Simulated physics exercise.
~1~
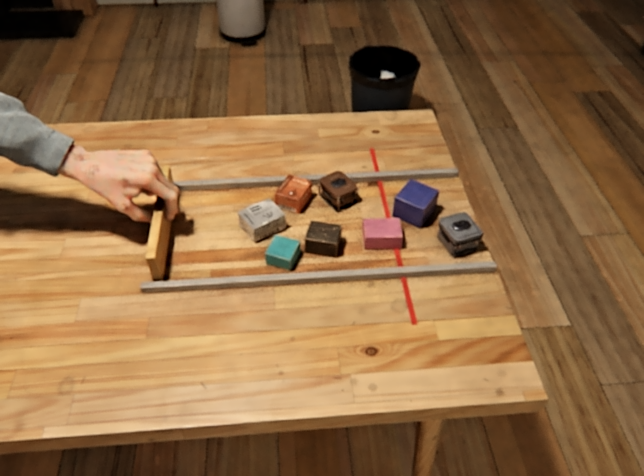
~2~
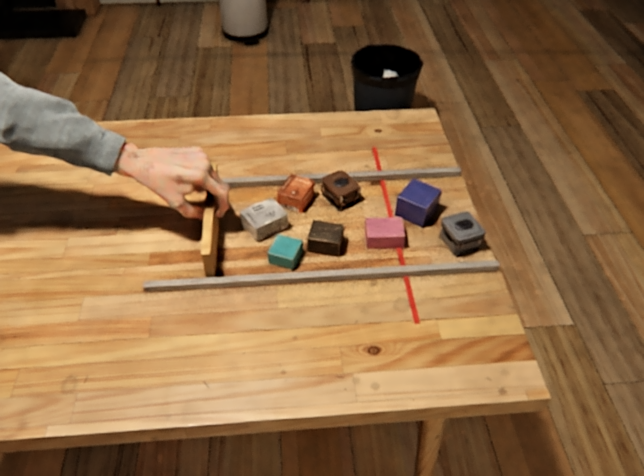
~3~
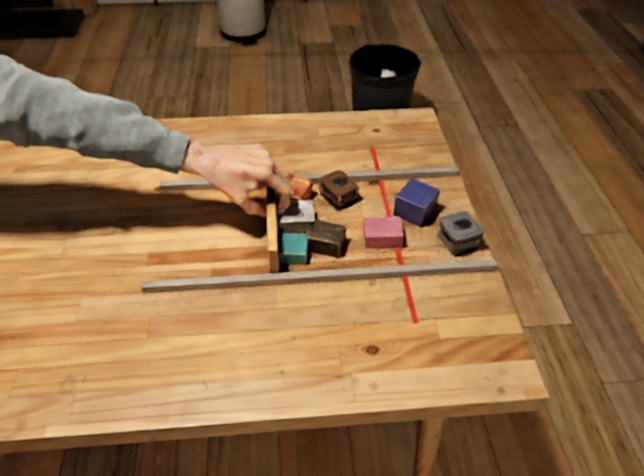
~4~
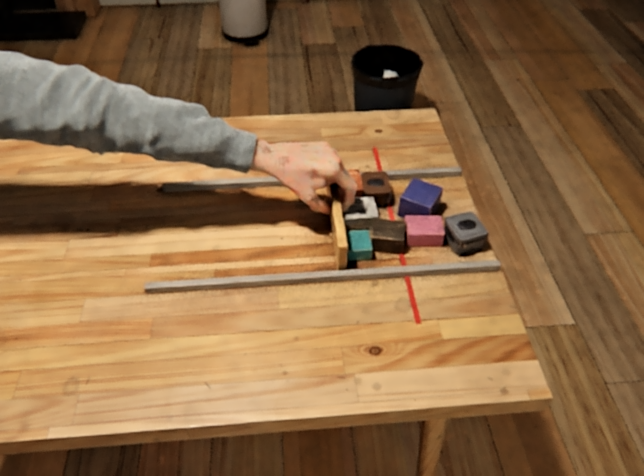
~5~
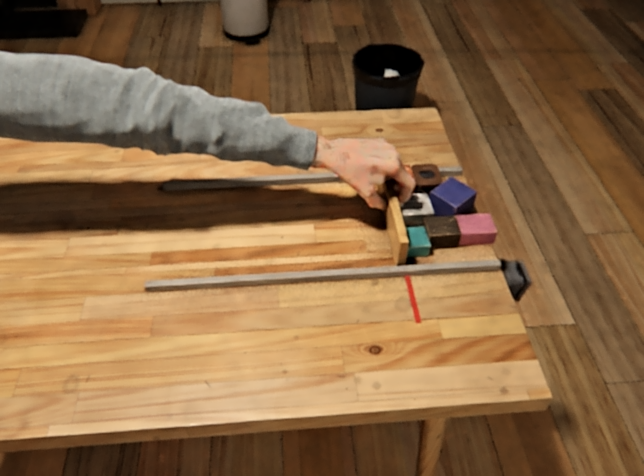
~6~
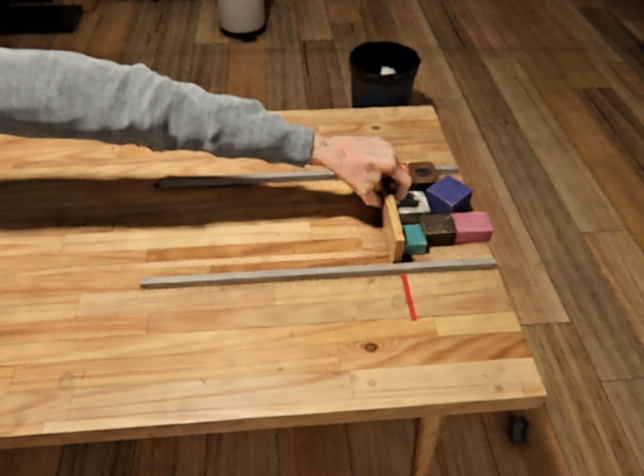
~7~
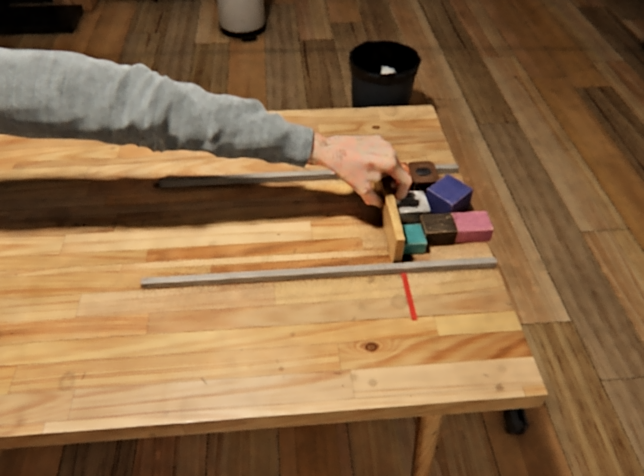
On a light wooden table above a plank floor, seen from above at an angle by a slightly swaying camera, small blocks and boxes lie between two grey rails near a red tape line. A hand in a grey sleeve holds an upright wooden board at the left and slides it right. The board gathers the white, orange and turquoise pieces, then drives them against the black and pink blocks. As it reaches the tape, the grey case tips off the right edge and drops to the floor. The board stops, leaving the others bunched at the edge, the pink block among them.
